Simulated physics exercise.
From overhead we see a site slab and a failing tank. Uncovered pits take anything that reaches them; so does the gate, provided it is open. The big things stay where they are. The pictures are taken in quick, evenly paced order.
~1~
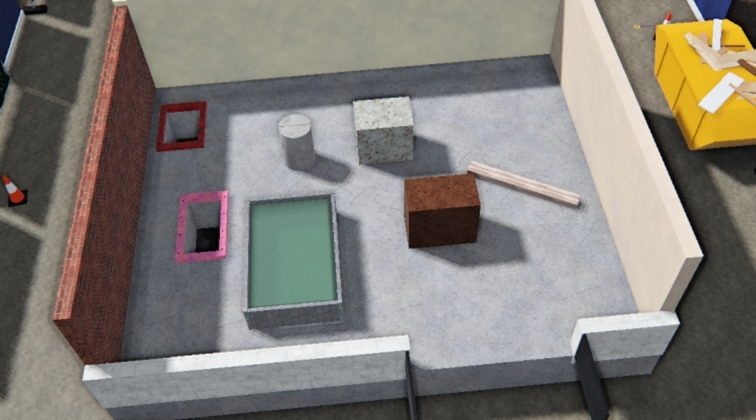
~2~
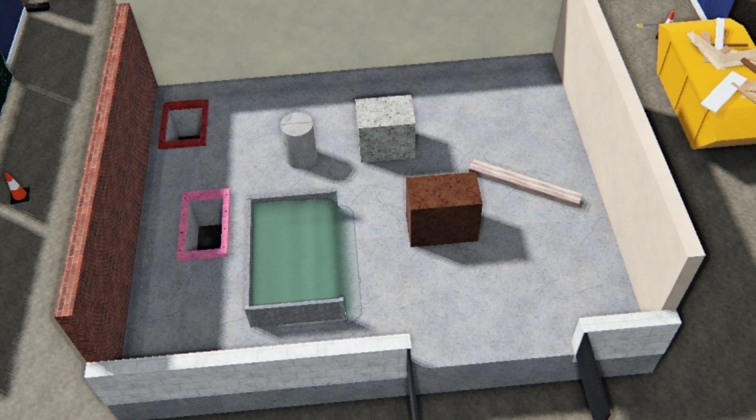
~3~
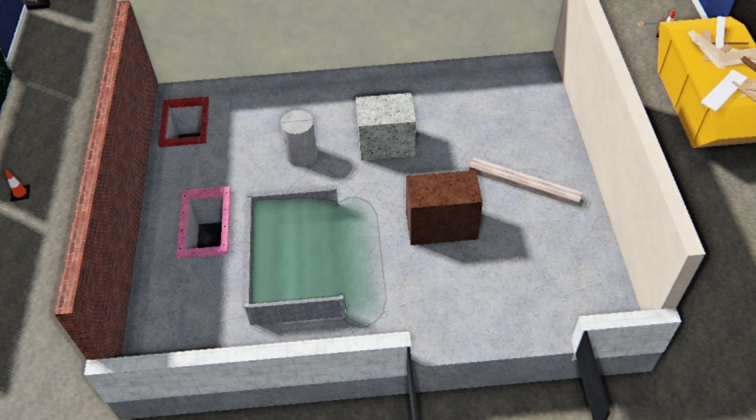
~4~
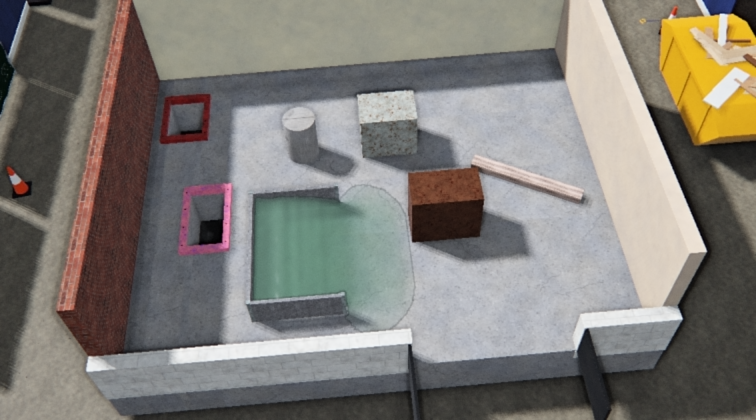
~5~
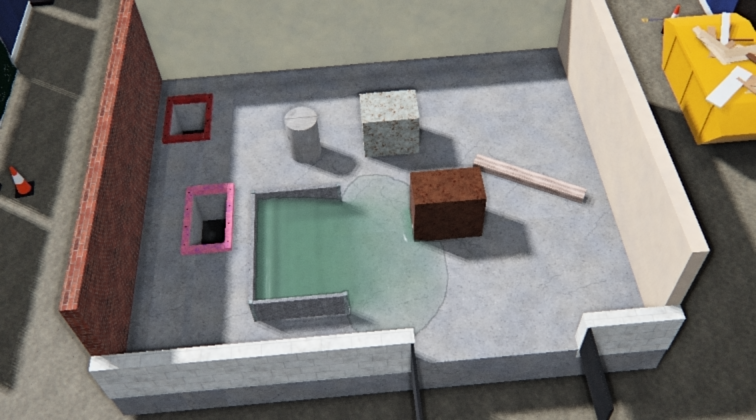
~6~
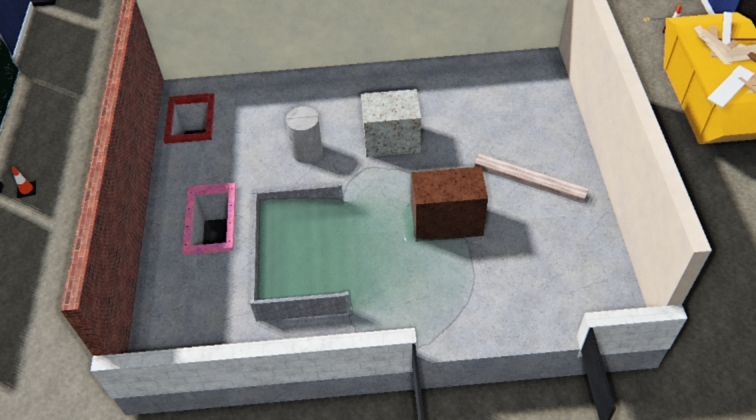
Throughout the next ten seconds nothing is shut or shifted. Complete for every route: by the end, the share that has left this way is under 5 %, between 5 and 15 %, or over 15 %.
By the end, the share via the gate is over 15 %; the share via the red pit is under 5 %; the share via the pink pit is under 5 %.
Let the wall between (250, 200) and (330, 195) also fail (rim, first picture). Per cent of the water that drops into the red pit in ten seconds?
Near 8 per cent for red.
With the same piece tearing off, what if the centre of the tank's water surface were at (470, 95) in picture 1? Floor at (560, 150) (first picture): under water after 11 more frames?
Result: Inundated.
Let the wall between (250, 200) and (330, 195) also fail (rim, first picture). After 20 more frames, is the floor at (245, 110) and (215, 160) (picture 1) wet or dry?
In order, I'd call them drenched and drenched.
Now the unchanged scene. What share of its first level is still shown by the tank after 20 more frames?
Roughly 16 %.
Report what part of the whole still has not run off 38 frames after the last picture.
About 80 per cent.
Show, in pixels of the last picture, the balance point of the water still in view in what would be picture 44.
Near (456, 207).
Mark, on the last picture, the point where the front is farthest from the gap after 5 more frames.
The flood front should get to about (578, 259).
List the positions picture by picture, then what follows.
The water tank at (292, 251) is whole and still, in the first picture.
Water pours out at (338, 255) and has run to (352, 318), in the second picture.
The front is at (367, 321), out from the gap at (338, 255), in the third picture.
The front is at (391, 322), out from the gap at (339, 252), in the fourth picture.
Water pours out at (342, 252) and has run to (435, 305), in the fifth picture.
The front is at (467, 290), out from the gap at (343, 252), in the sixth picture.
A moment on, water covers 25 % of the floor; the gate 0 %, the red pit 0 %, the pink pit 0 %.
Next, water covers 35 % of the floor; the gate 3 %, the red pit 0 %, the pink pit 0 %.
Then, water covers 45 % of the floor; the gate 11 %, the red pit 0 %, the pink pit 0 %.
Later, water covers 50 % of the floor; the gate 21 %, the red pit 0 %, the pink pit 0 %.
In the end, water covers 65 % of the floor; the gate 28 %, the red pit 0 %, the pink pit 0 %.
